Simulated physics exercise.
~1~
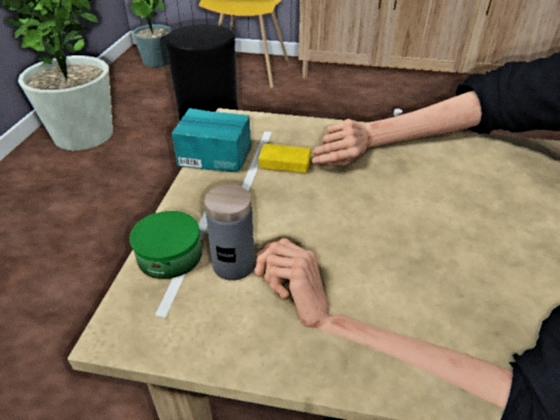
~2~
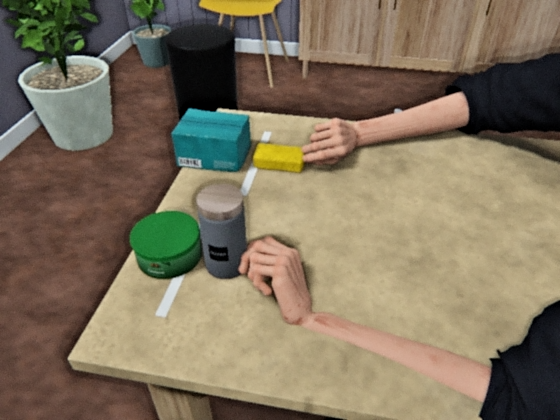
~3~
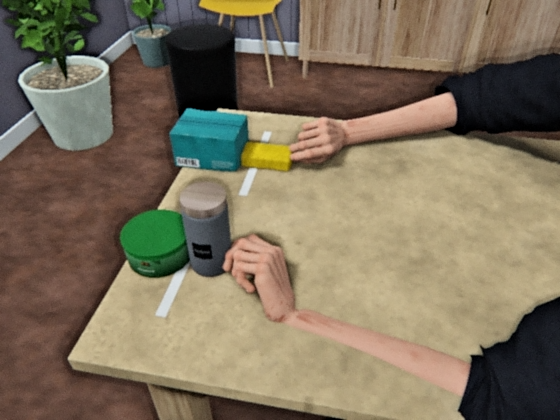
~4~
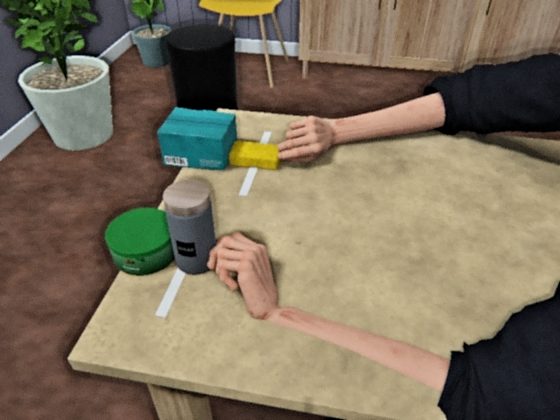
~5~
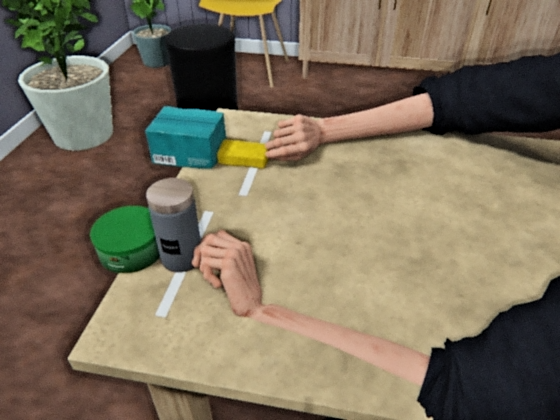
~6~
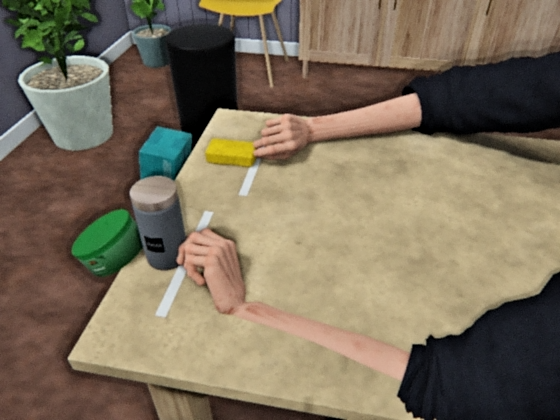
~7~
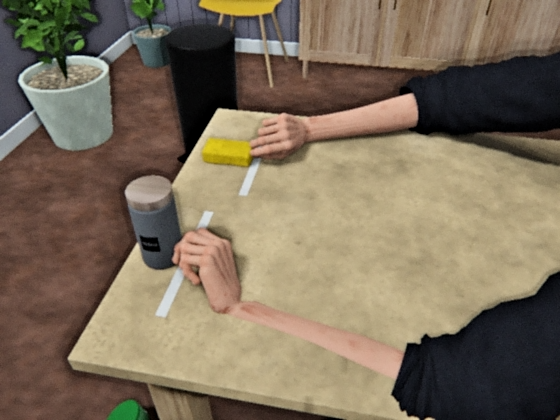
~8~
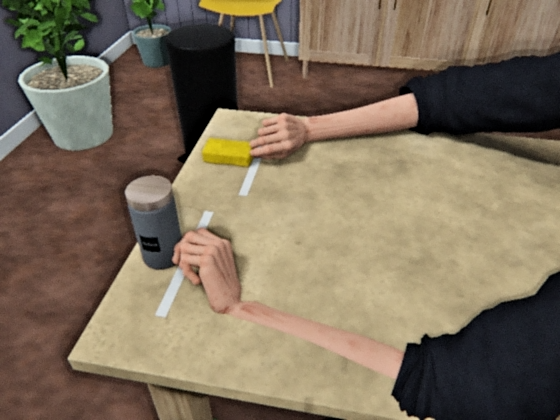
On a table with white tape strips, two hands slid a grey jar and a yellow sponge left, pushing a green tub and a turquoise box ahead of them until both tipped off the edge, while the jar and sponge stayed on top.
